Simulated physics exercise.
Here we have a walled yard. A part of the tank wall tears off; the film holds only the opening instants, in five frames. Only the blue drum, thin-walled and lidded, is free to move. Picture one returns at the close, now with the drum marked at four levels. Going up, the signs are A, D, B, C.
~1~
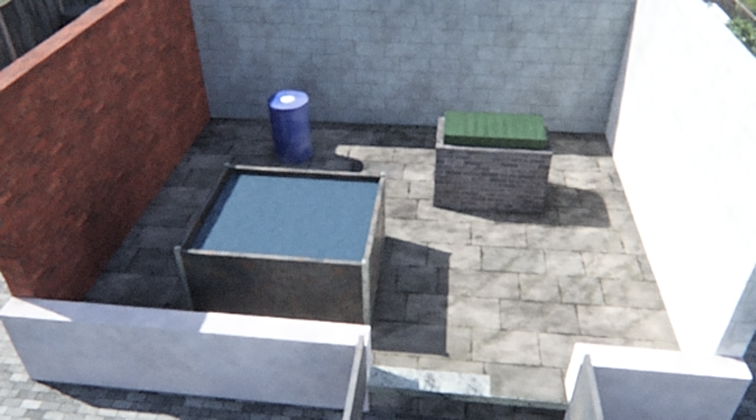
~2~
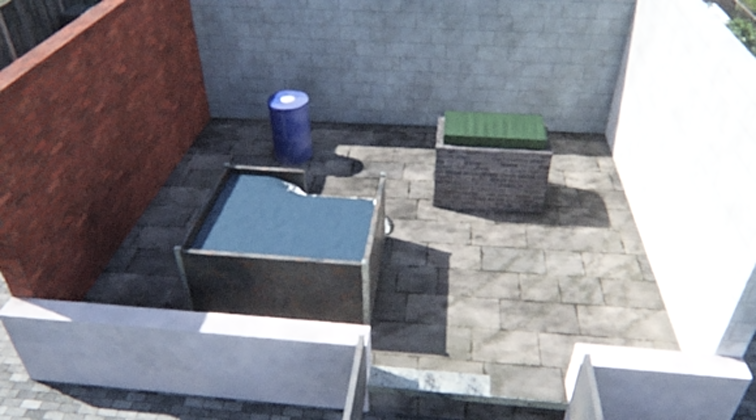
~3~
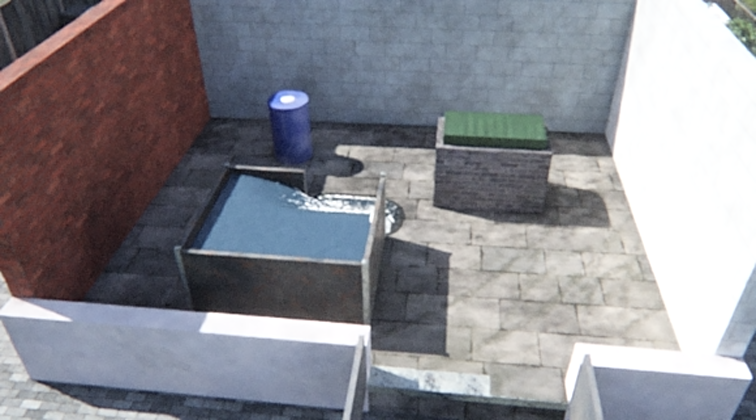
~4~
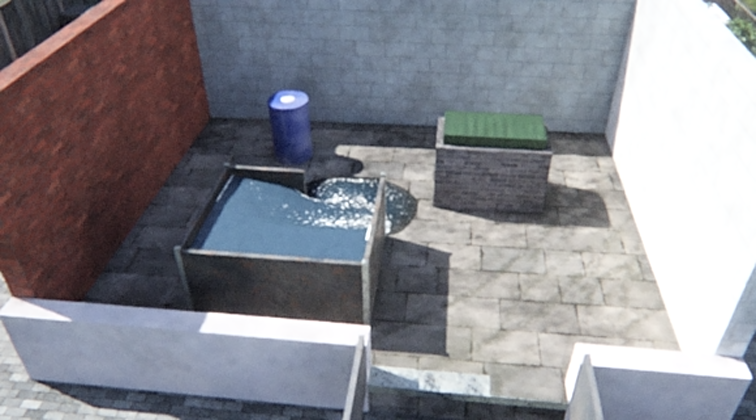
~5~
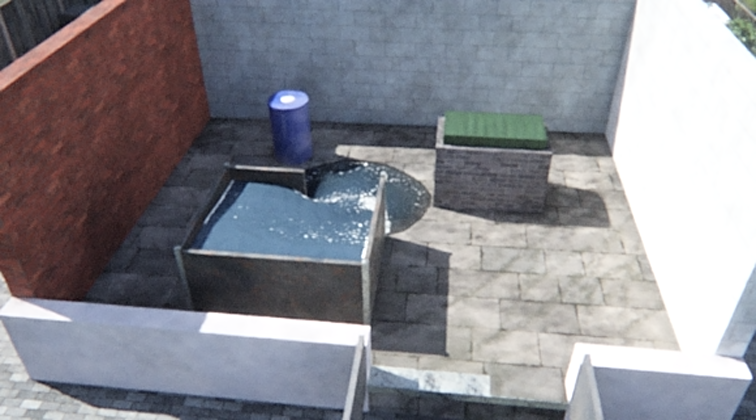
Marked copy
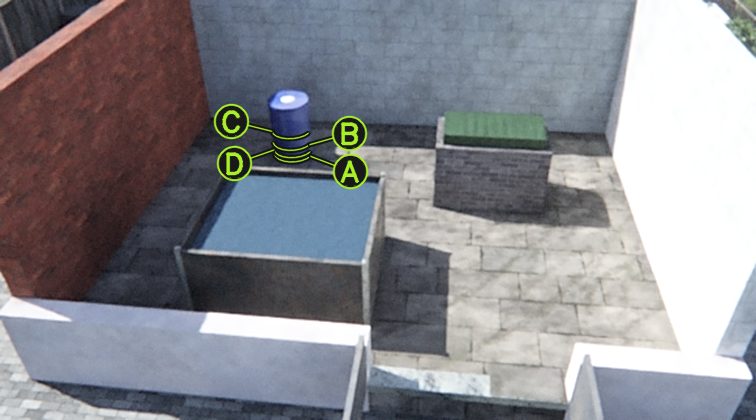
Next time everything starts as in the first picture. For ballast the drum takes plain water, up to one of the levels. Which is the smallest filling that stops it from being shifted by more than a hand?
B.
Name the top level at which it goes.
It is D.
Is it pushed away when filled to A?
Yes, that goes wrong.
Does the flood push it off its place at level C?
No, that is safe.
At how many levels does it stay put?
Two.
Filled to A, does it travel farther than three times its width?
Yes.
On the marked copy, A at (289, 161); B at (288, 150); C at (287, 138); D at (289, 157); from the bottom up A, D, B, C.
With A, it is pushed about 6 times its own width away.
With B, it does not move.
With C, it does not move.
With D, it is pushed about 3 times its own width away.
